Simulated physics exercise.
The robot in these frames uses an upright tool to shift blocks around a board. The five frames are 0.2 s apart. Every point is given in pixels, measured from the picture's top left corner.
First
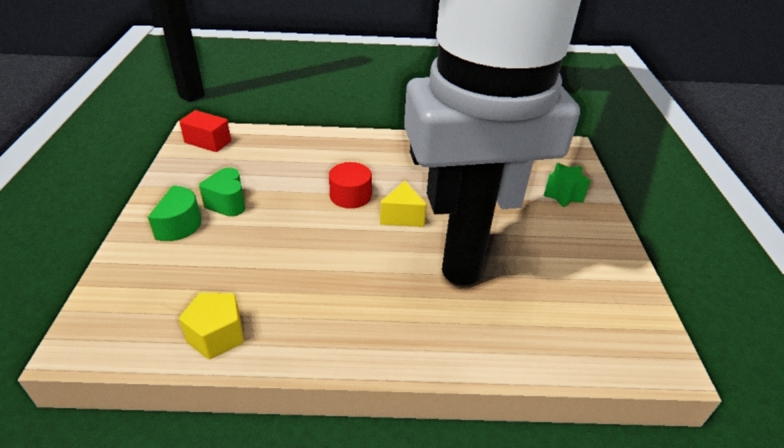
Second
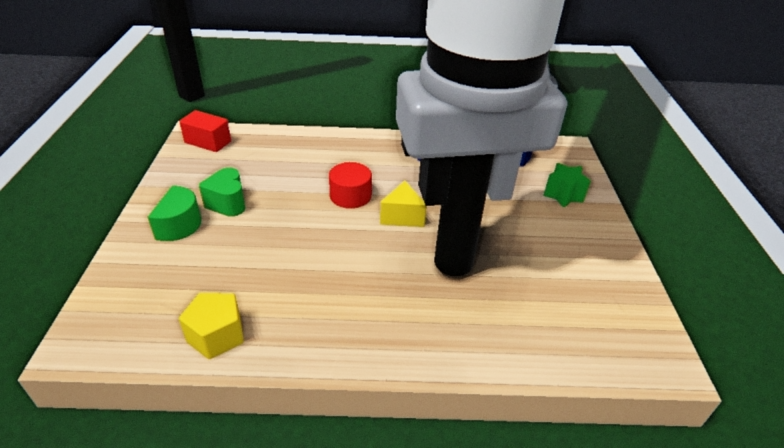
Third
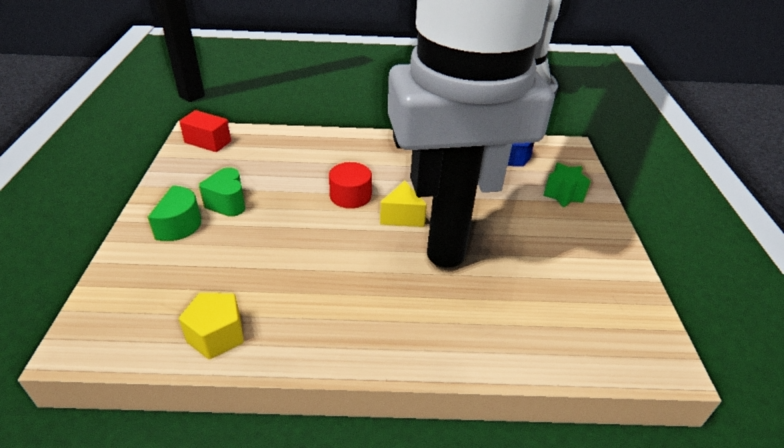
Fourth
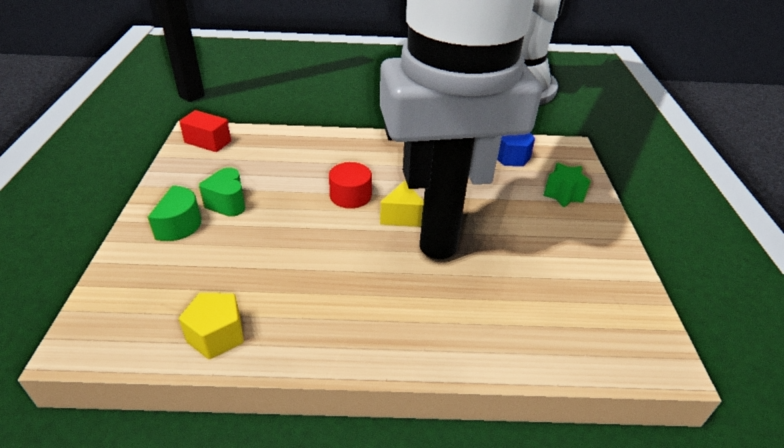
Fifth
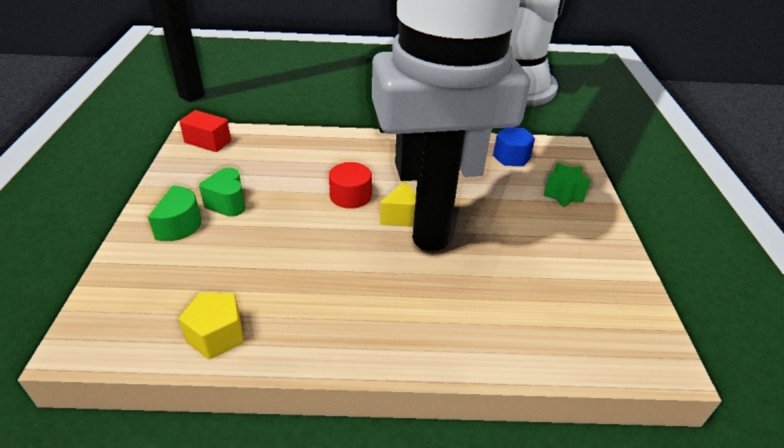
The clip opens with a robot arm holding a dark upright tool over a wooden board, right of a yellow triangular piece and a red cylinder. The tool glides slowly left and toward the back, uncovering a blue block and slightly overlapping the triangle from view, while the blocks stay still.
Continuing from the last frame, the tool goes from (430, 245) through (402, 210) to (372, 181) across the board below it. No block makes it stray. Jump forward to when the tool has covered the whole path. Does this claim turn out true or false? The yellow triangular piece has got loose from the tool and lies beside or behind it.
Answer: False.
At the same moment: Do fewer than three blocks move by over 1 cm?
That would be a yes.
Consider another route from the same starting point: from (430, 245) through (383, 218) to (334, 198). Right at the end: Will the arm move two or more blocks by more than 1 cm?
Yes.
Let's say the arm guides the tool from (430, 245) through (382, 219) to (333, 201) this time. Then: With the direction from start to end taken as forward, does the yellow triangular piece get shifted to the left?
I believe not.
The first path, step by step. One third of the way, tool at (413, 214); yellow triangular piece at (391, 184), turned 50° anticlockwise.
Two thirds of the way, tool at (392, 194); red cylinder at (341, 170); yellow triangular piece at (374, 164), turned 45° anticlockwise.
At the end, tool at (372, 176); red cylinder at (335, 169); yellow triangular piece at (351, 147), turned 65° anticlockwise; blue rectangular block still.
